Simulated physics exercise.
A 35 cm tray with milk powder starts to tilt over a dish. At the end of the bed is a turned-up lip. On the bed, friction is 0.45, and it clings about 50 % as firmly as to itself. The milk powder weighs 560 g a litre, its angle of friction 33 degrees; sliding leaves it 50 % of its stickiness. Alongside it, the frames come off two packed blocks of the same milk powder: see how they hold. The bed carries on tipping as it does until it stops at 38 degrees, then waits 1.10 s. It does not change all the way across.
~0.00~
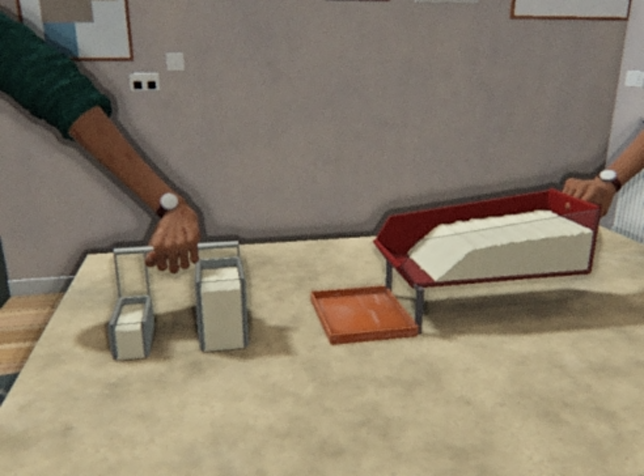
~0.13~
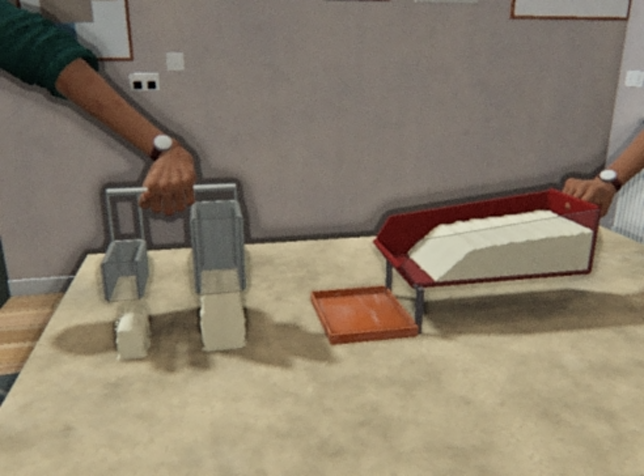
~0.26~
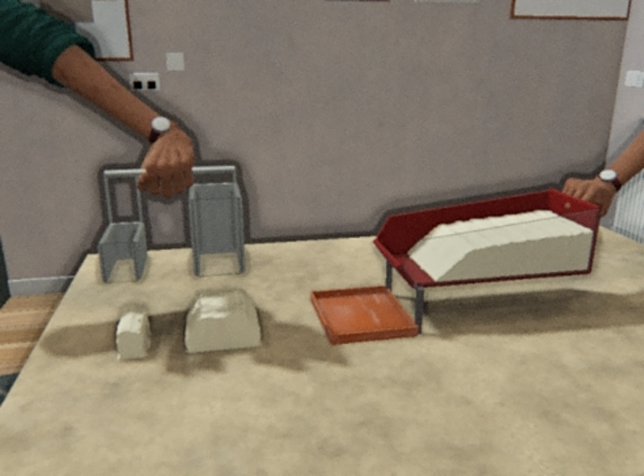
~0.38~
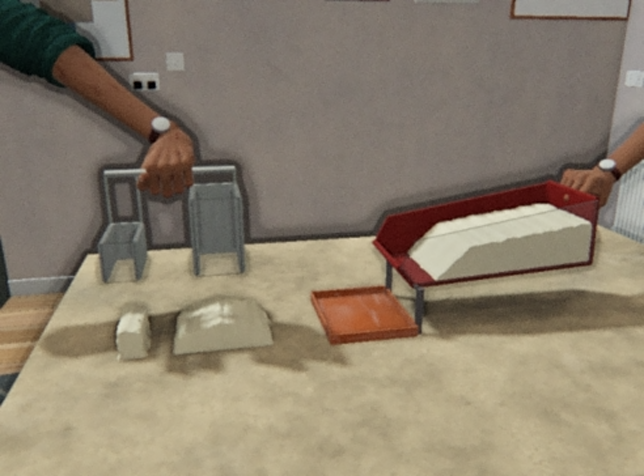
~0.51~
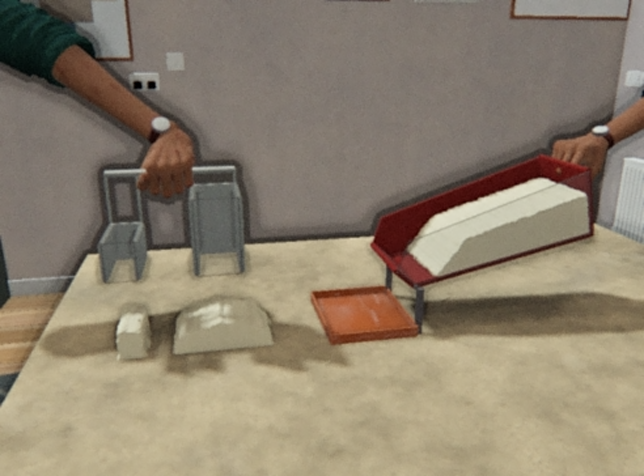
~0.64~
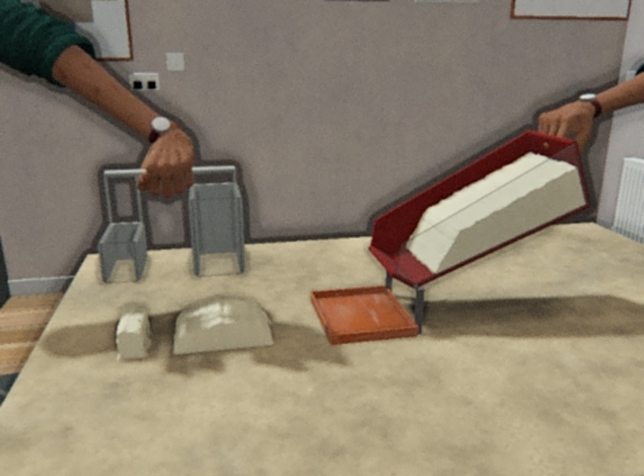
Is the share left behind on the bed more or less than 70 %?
It ends up smaller than 70 %.
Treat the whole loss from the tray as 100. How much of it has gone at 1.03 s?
I'd say near 0 per cent.
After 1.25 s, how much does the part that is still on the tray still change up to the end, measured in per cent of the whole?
The change comes out at around 20 %.
By 0.82 s, the tilt is 35 degrees and 100 % is on the bed.
By 1.03 s, the tilt is 38 degrees and 100 % is on the bed.
By 1.25 s, the tilt is 38 degrees and 84 % is on the bed.
By 1.46 s, the tilt is 38 degrees and 71 % is on the bed.
By 2.01 s, at the end, the tilt is 38 degrees and 64 % is on the bed.
